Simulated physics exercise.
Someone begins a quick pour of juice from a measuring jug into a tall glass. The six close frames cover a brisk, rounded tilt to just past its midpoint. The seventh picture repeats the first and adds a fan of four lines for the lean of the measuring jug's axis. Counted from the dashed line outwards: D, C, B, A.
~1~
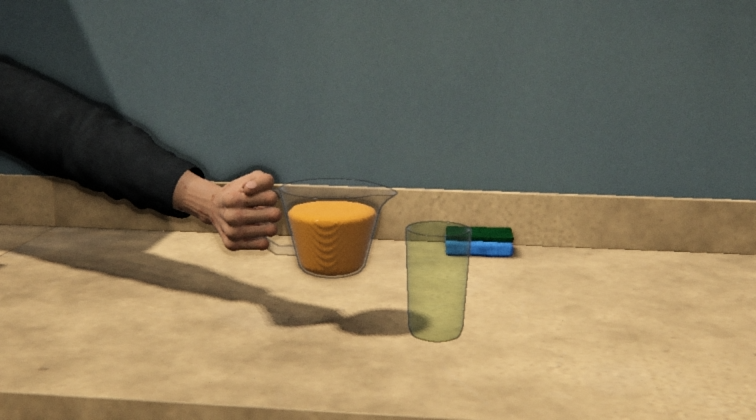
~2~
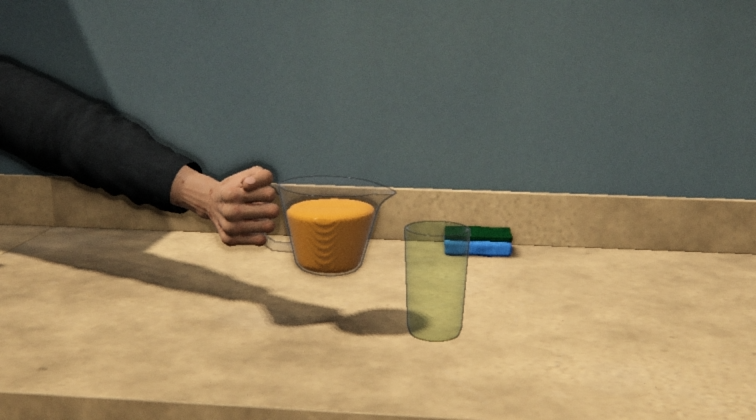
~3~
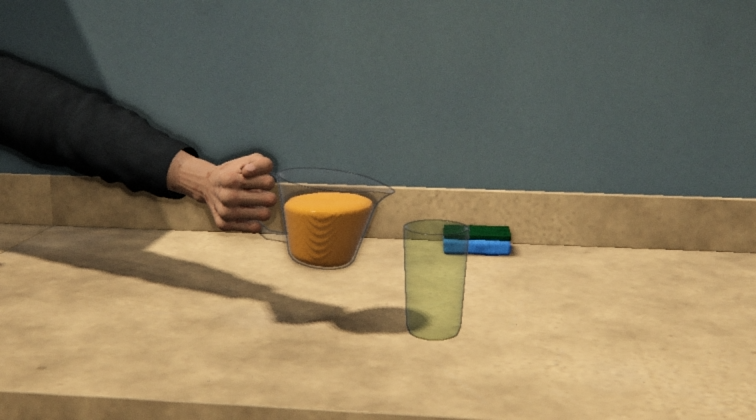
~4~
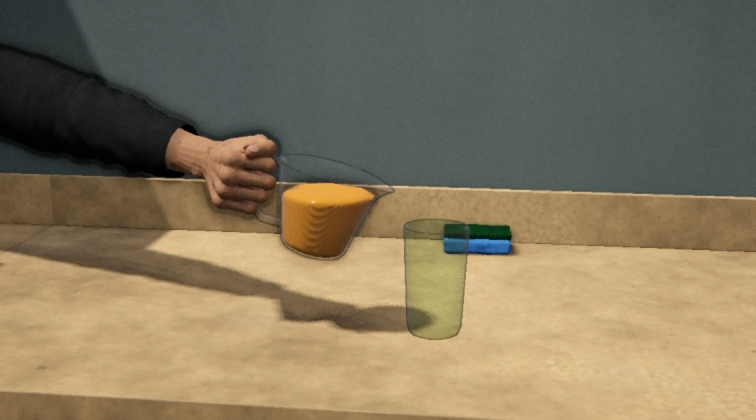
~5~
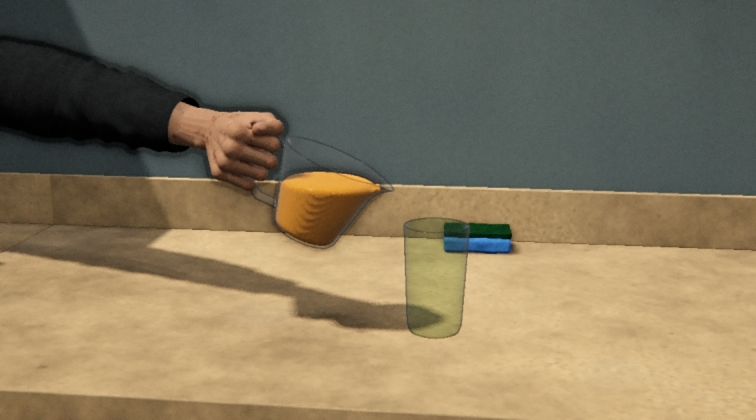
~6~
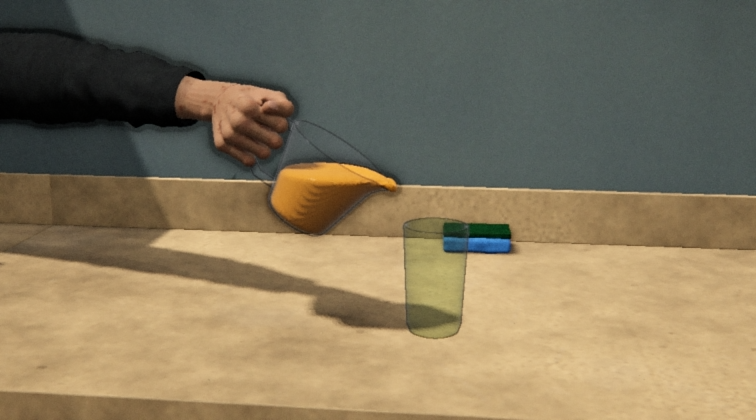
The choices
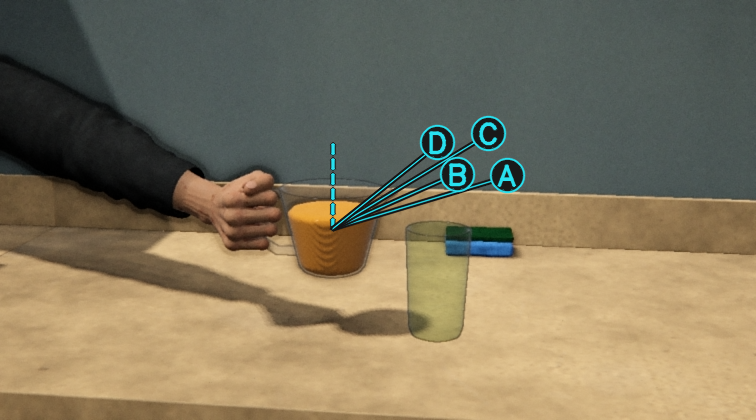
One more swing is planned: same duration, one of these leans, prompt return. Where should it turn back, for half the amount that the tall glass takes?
Line D does it best.
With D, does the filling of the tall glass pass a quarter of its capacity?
Yes.
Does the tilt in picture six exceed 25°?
Yes.
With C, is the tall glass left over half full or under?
Over half.
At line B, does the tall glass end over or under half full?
Over half.
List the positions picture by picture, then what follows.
Upright, lip at (396, 193); rim of the tall glass round (439, 228); nothing has left yet.
Upright, lip at (395, 193); nothing has left yet.
Tipped about 7°, lip at (394, 191); nothing has left yet.
Tipped about 14°, lip at (394, 191); nothing has left yet.
Tipped about 23°, lip at (393, 189); nothing has left yet.
Tipped about 33°, lip at (392, 189); juice is over the lip, down to (392, 189).
On the marked copy, A at (491, 181); B at (441, 180); C at (474, 142); D at (425, 154).
With A, the tall glass ends with about 90 % of what it can hold; 4 % of the juice is spilt.
With B, the tall glass ends with about 81 % of what it can hold.
With C, the tall glass ends with about 65 % of what it can hold.
With D, the tall glass ends with about 48 % of what it can hold.
